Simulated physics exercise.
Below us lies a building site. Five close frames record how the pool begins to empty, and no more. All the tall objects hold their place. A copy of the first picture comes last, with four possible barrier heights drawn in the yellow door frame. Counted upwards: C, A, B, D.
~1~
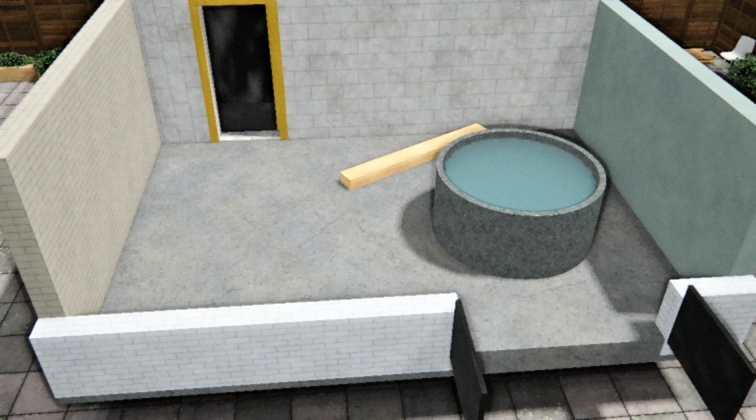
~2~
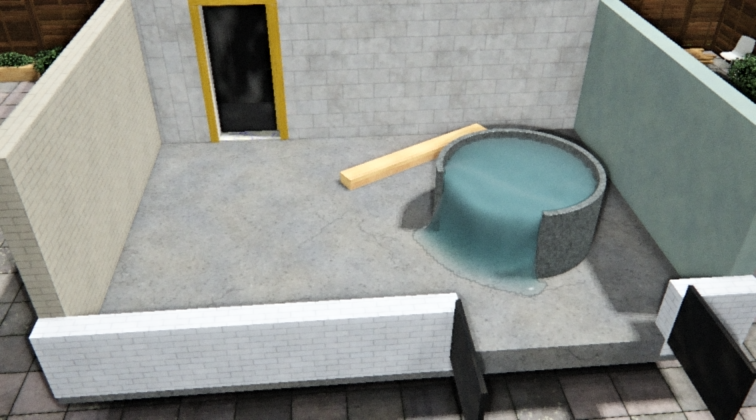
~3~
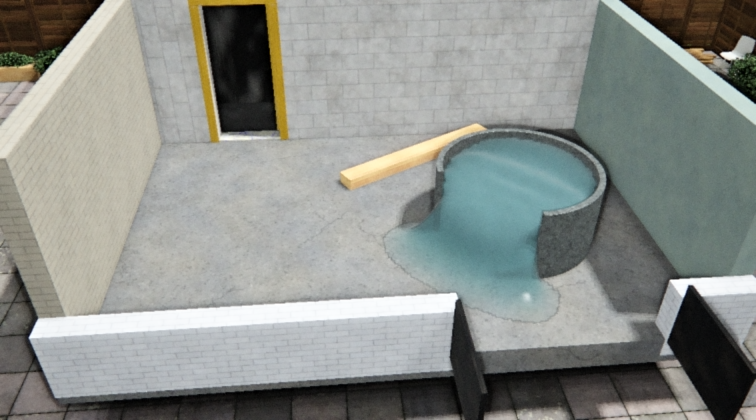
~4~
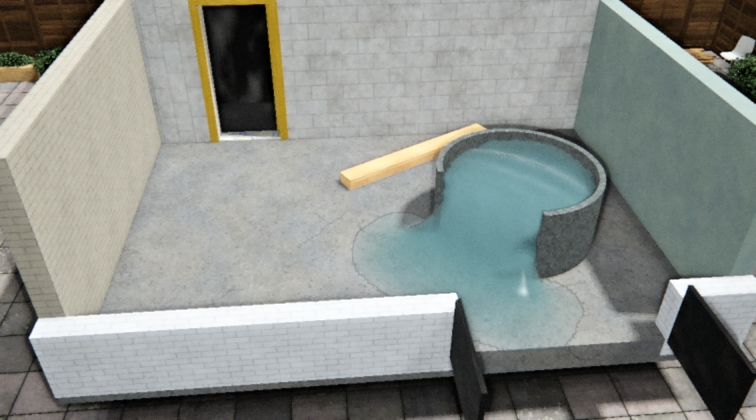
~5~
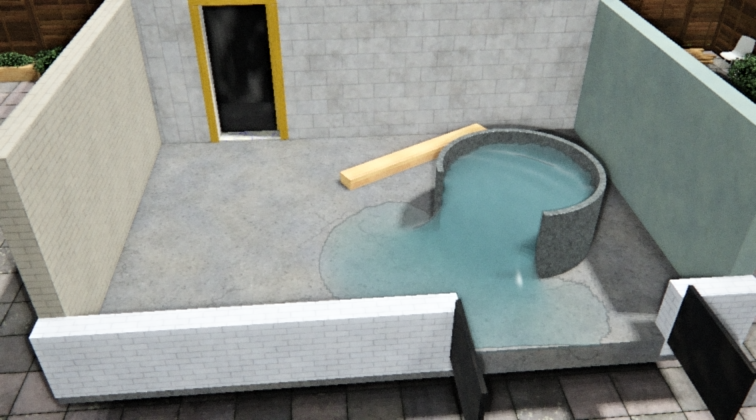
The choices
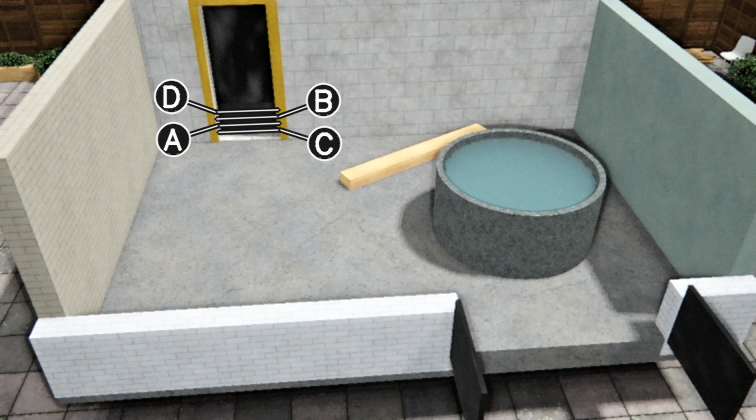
Water in a round grey stone pool pours out through a gap that opens in its front left side, then spreads across the concrete floor toward the low white wall and the open dark gate, while the wooden beam stays still.
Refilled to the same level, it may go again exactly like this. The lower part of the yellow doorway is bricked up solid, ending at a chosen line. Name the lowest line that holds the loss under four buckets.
That is mark C.
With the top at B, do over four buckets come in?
No, that is safe.
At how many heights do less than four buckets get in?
All of them.
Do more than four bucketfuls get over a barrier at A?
No, not at all.
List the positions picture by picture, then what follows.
In the first frame, water in the pool at rest, its middle at (519, 173); foot of the yellow doorway at (250, 140); open gate at (565, 283).
In the second frame, front seen at (425, 228), 2 % of the ground wet.
In the third frame, front seen at (402, 231), 5 % of the ground wet.
In the fourth frame, front seen at (368, 242), 11 % of the ground wet.
In the fifth frame, front seen at (328, 259), 17 % of the ground wet.
On the marked copy, A at (248, 124); B at (247, 117); C at (249, 131); D at (247, 111); from the bottom up C, A, B, D.
If A is chosen, nothing gets over.
If B is chosen, nothing gets over.
If C is chosen, a splash gets over, under a bucket.
If D is chosen, nothing gets over.
